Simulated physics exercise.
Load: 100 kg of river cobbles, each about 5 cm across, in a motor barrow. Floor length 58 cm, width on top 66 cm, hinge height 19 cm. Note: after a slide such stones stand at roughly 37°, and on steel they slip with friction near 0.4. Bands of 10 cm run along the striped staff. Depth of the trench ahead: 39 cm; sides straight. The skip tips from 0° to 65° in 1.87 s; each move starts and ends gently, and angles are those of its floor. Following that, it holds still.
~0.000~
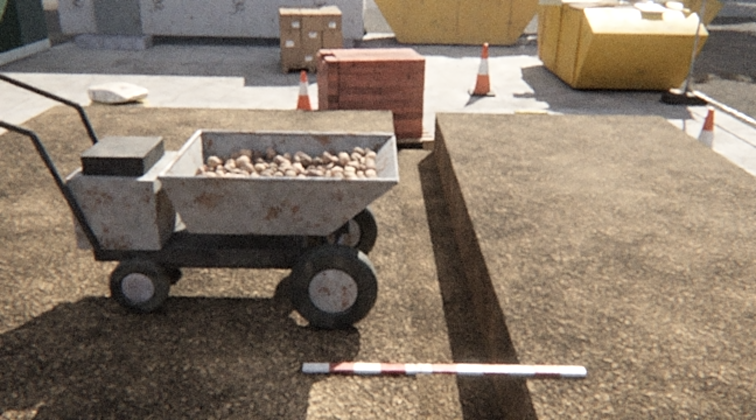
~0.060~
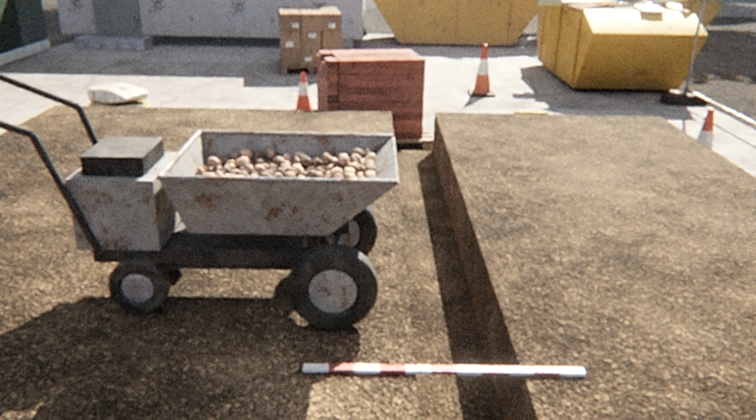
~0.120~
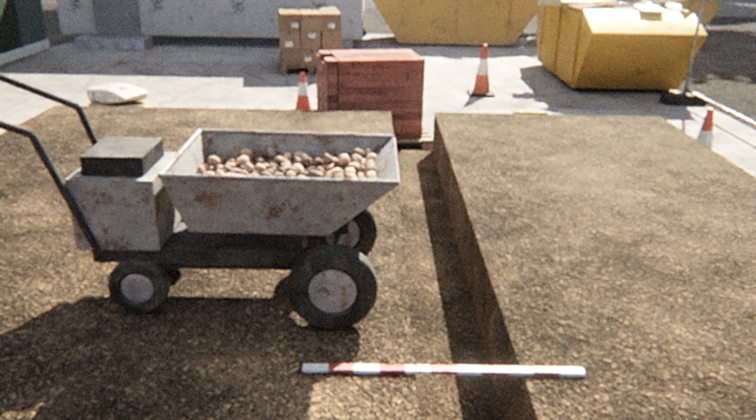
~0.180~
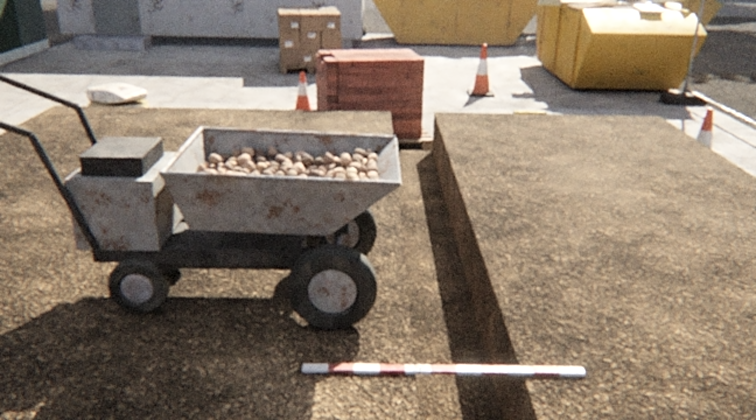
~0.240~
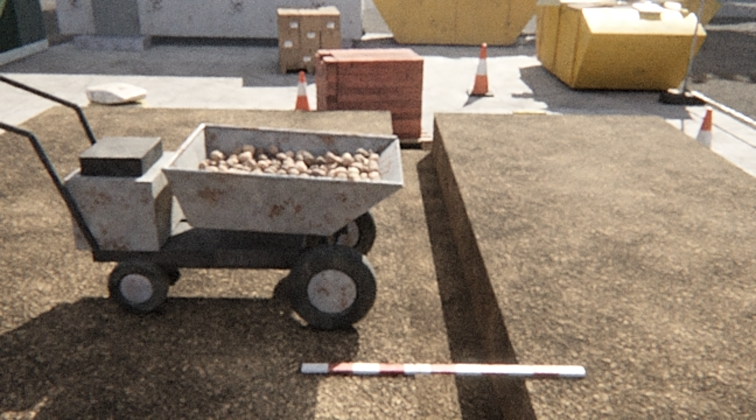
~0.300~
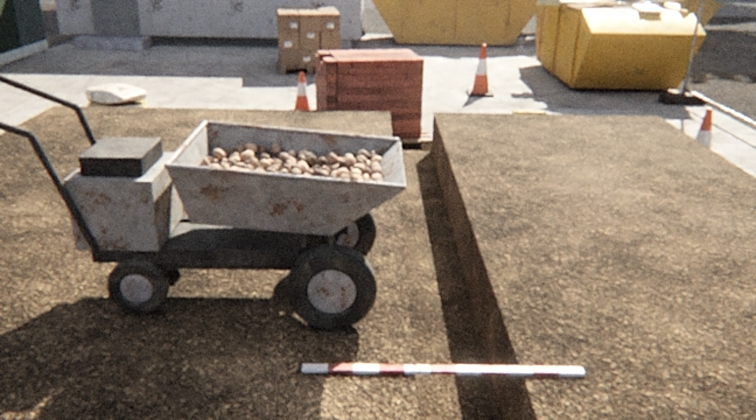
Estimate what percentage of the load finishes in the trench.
Roughly 71 percent.
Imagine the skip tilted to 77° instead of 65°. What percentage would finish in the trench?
I'd guess some 85 in a hundred.
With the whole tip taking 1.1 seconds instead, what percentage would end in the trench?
I'd put it at some 65 in a hundred.
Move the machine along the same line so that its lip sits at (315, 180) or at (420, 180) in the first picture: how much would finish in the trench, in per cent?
Near 100 and near 45 percent.
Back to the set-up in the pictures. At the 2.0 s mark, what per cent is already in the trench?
Roughly 40 percent of the load.
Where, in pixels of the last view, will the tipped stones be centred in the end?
In the last view, about (475, 351).
After 1.4 s the floor is at 55°; 100 % in the skip; the foremost stones are at (456, 235).
After 2.0 s the floor is at 65°; 42 % in the skip, 40 % in the trench, 18 % past the trench; the foremost stones are at (561, 301).
After 2.3 s the floor is at 65°; 12 % in the skip, 59 % in the trench, 29 % past the trench; the foremost stones are at (614, 295).
After 4.3 s the floor is at 65°; 0 % in the skip, 71 % in the trench, 29 % past the trench; the foremost stones are at (661, 327).
